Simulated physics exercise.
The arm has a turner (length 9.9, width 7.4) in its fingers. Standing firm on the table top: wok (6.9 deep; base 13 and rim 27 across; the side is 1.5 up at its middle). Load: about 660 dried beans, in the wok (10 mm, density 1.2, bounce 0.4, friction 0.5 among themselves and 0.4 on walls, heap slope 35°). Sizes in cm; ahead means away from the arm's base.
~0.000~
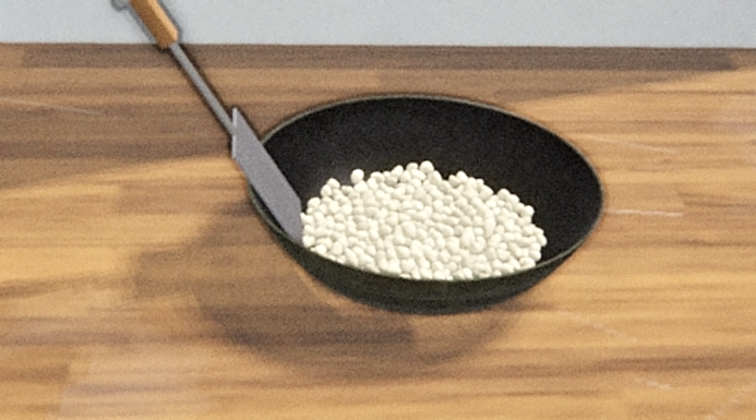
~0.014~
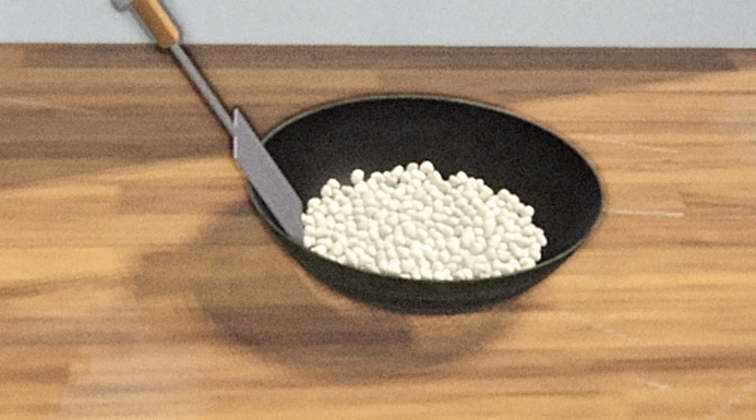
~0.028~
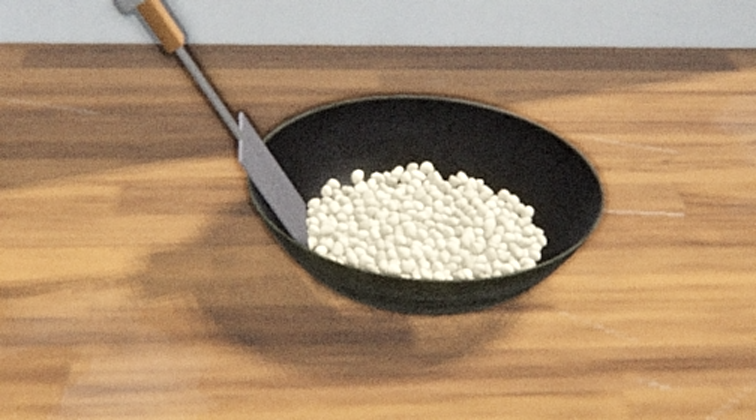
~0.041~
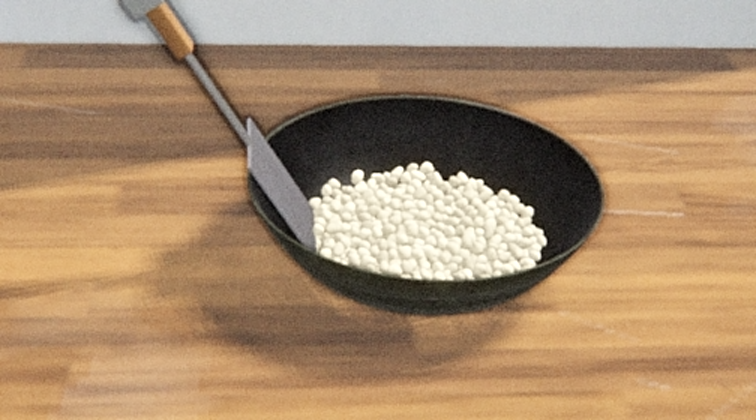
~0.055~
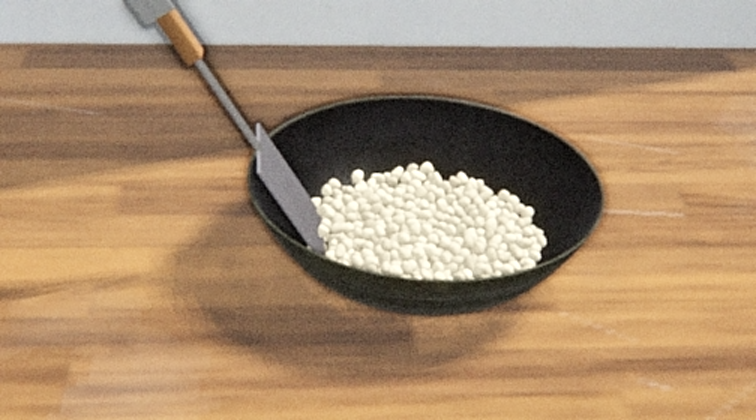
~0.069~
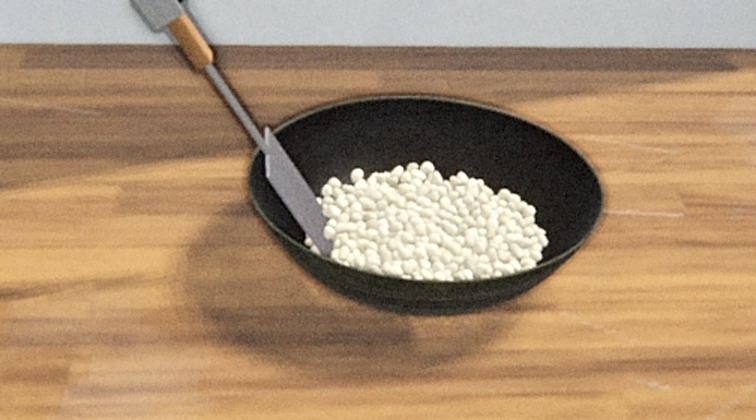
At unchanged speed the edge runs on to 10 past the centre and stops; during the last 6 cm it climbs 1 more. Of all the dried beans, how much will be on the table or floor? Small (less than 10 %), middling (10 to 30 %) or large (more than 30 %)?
A middling share, 10 to 30 %, ends on the table or floor.
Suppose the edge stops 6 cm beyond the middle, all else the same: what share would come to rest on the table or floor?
Then about 0 per cent.
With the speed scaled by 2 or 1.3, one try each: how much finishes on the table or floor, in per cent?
About 35 and 30 per cent.
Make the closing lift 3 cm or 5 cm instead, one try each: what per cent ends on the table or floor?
Some 15 and 15 per cent.
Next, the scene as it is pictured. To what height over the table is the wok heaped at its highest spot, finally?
Roughly 7.5 cm.
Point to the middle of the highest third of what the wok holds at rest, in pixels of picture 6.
Around (536, 217).
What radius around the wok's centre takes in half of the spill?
Roughly 18 cm.
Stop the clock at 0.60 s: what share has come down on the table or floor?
Roughly 10 per cent.
After 0.20 s, sloping 59°, highest piece 7 above the table; 662 in the wok.
After 0.33 s, sloping 59°, highest piece 7 above the table; 662 in the wok.
After 0.60 s, sloping 59°, highest piece 10 above the table; 555 in the wok, 75 on the table or floor, 32 on the blade or in flight.
After 1.65 s, sloping 59°, highest piece 7 above the table; 553 in the wok, 109 on the table or floor.
At rest, 553 in the wok, 109 on the table or floor. That is 16 % on the table or floor.
